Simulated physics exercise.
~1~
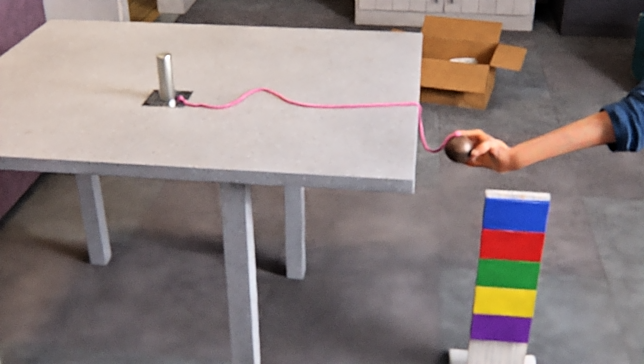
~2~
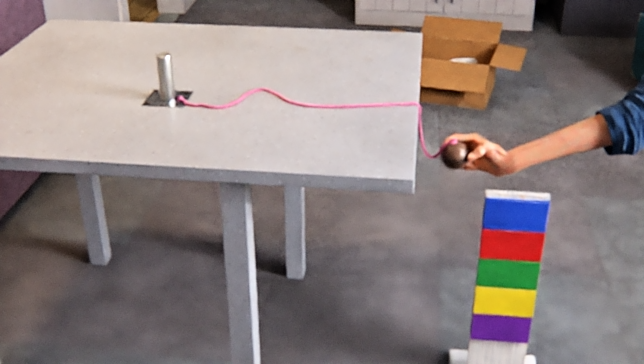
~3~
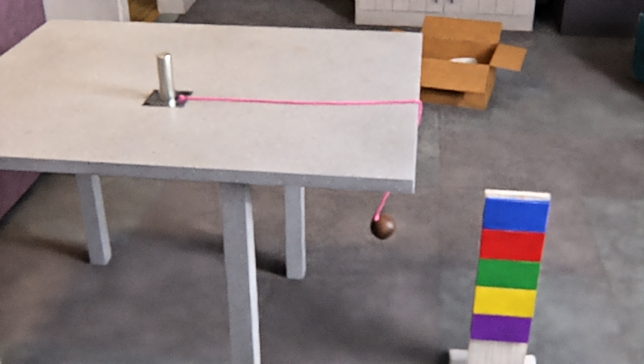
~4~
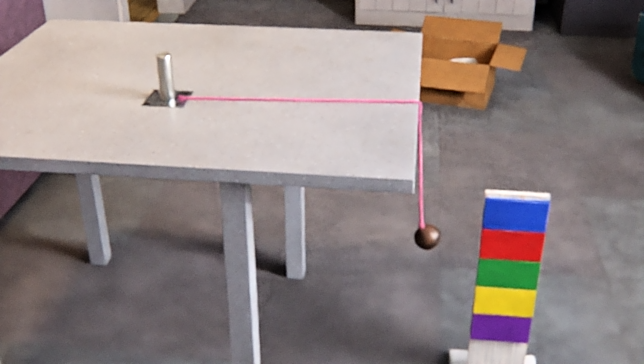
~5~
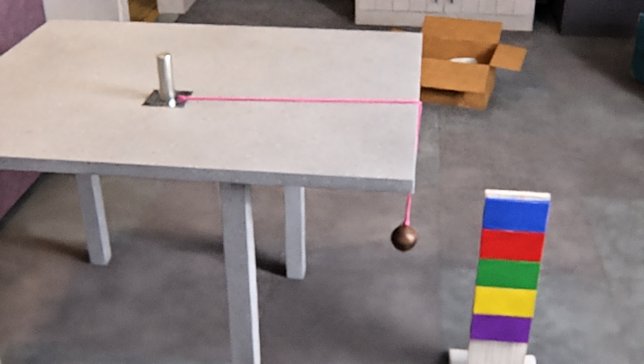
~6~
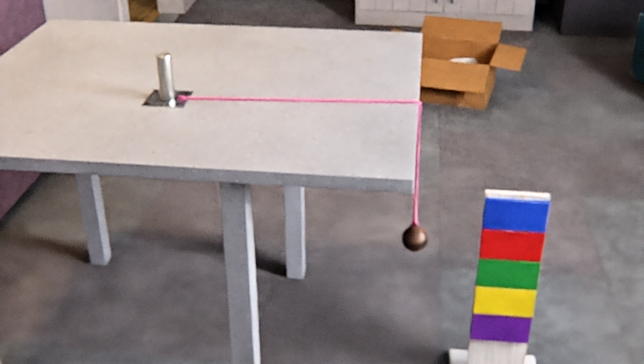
The footage shows a hand releasing a brown ball tied to a pink shoelace past the edge of a grey desk; the ball swings left beneath the tabletop, then right and left in smaller arcs, and ends hanging level with the red band on a five-coloured board.
